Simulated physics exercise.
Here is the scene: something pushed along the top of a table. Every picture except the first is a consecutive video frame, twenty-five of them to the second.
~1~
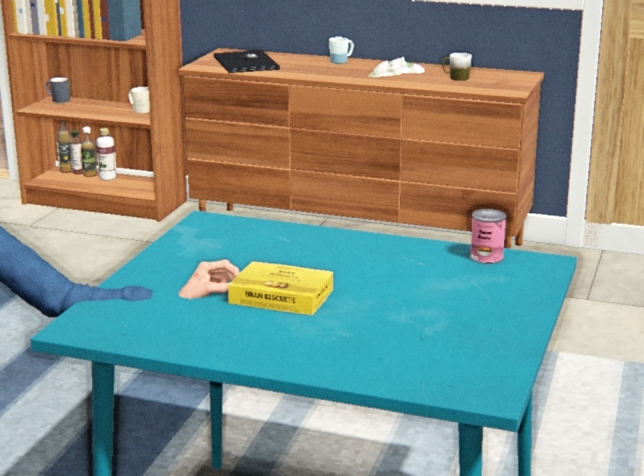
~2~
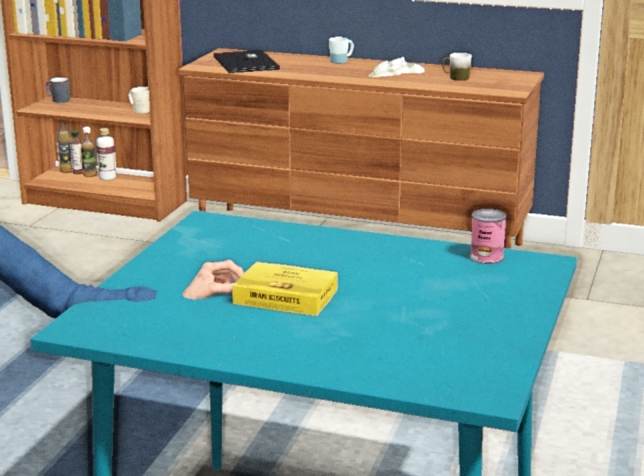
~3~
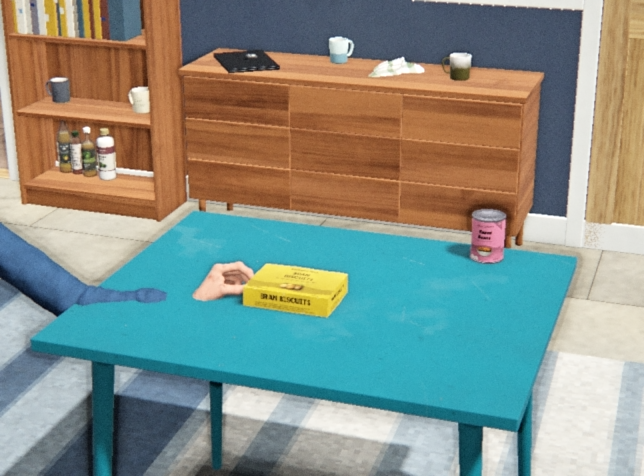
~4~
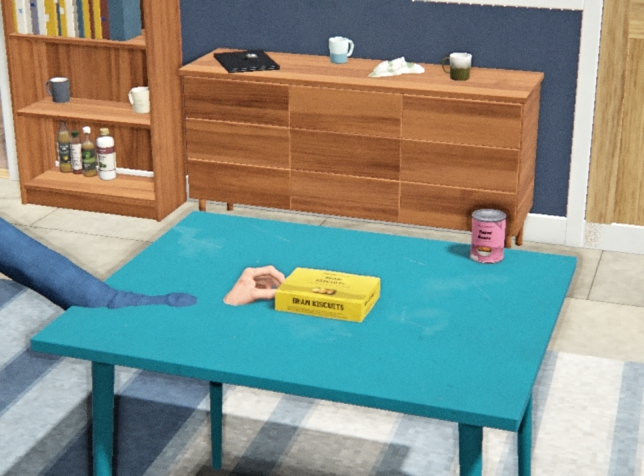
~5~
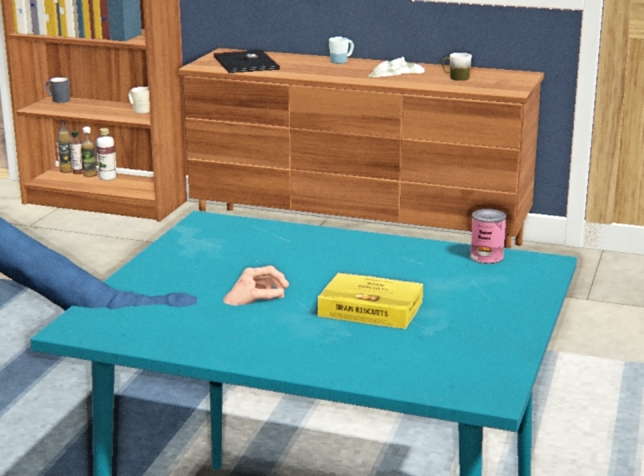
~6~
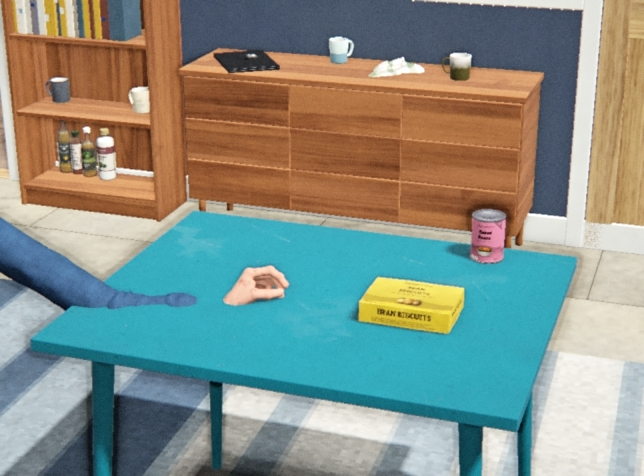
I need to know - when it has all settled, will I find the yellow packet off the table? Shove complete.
Yes, it goes past the rim, as far as I can tell.
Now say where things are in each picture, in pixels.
In the first picture, under the hand; yellow packet (281, 288).
In the second picture, under the hand; yellow packet (286, 288).
In the third picture, under the hand; yellow packet (296, 290).
In the fourth picture, yellow packet (328, 294).
In the fifth picture, yellow packet (371, 300) shifted a little.
In the sixth picture, yellow packet (412, 304) shifted about its own width.
Then, 0.20 s on from there, yellow packet now off the table.
Then, 0.40 s on from there, things are still on the move.
Then, 0.60 s on from there, as before.
In the end, off the table, yellow packet.
